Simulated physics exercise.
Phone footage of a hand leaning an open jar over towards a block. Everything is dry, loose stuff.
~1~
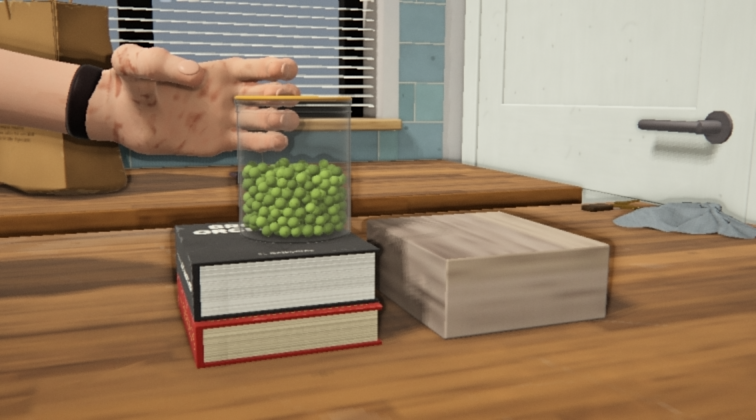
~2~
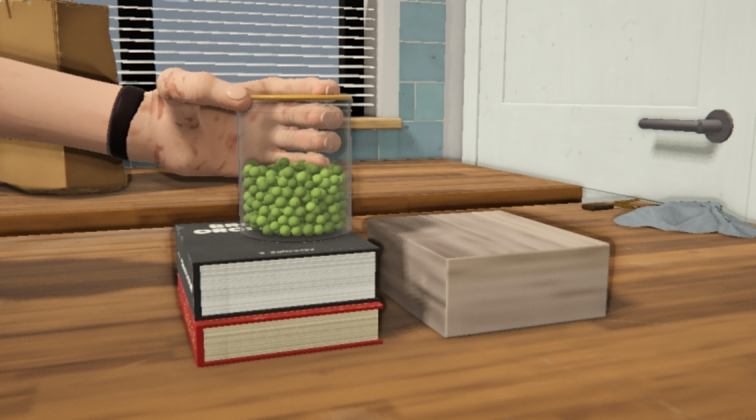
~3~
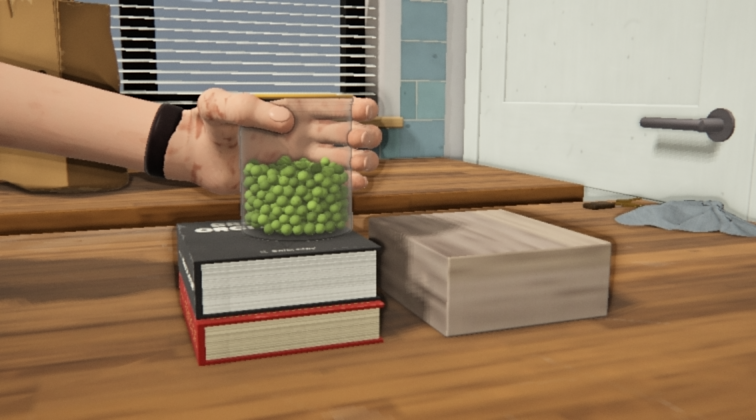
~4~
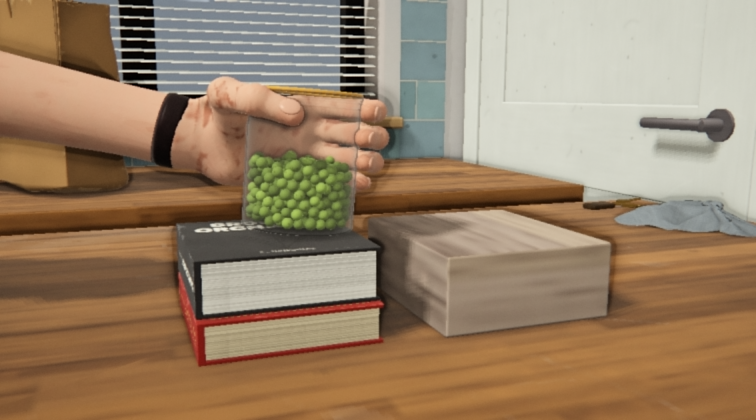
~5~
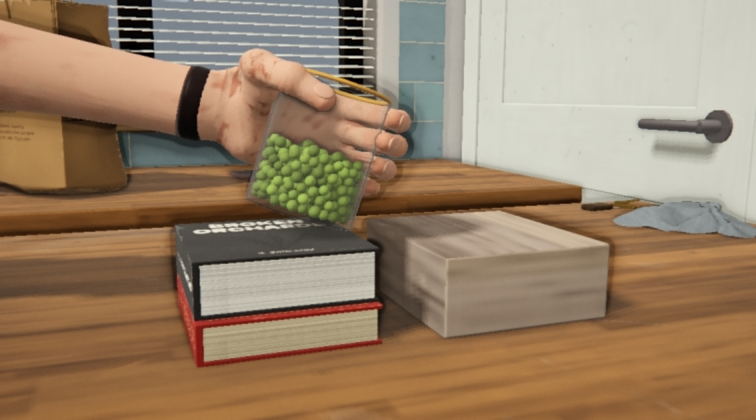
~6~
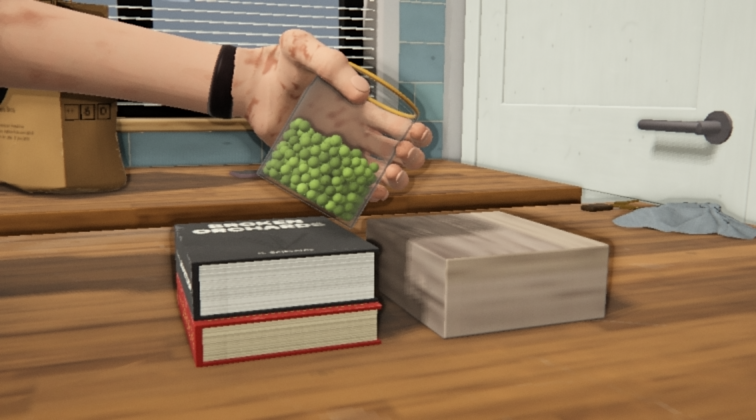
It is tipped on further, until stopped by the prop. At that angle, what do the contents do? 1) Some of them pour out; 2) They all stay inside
1, some of them pour out.
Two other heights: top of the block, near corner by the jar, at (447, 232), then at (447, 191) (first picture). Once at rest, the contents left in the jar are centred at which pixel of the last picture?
I'd put it close to (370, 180) first and close to (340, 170) after that.
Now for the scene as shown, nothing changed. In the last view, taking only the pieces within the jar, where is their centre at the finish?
About (405, 208).
Then, 0.35 s after the last picture, the jar leans 50°; everything is still inside.
Then, 0.80 s after the last picture, the jar leans 74°; everything is still inside.
Then, 1.28 s after the last picture, the jar leans 98°; a stray few of the dried peas out of it.
At rest, the jar rests on the block at 100°; a small part of the dried peas out of it.
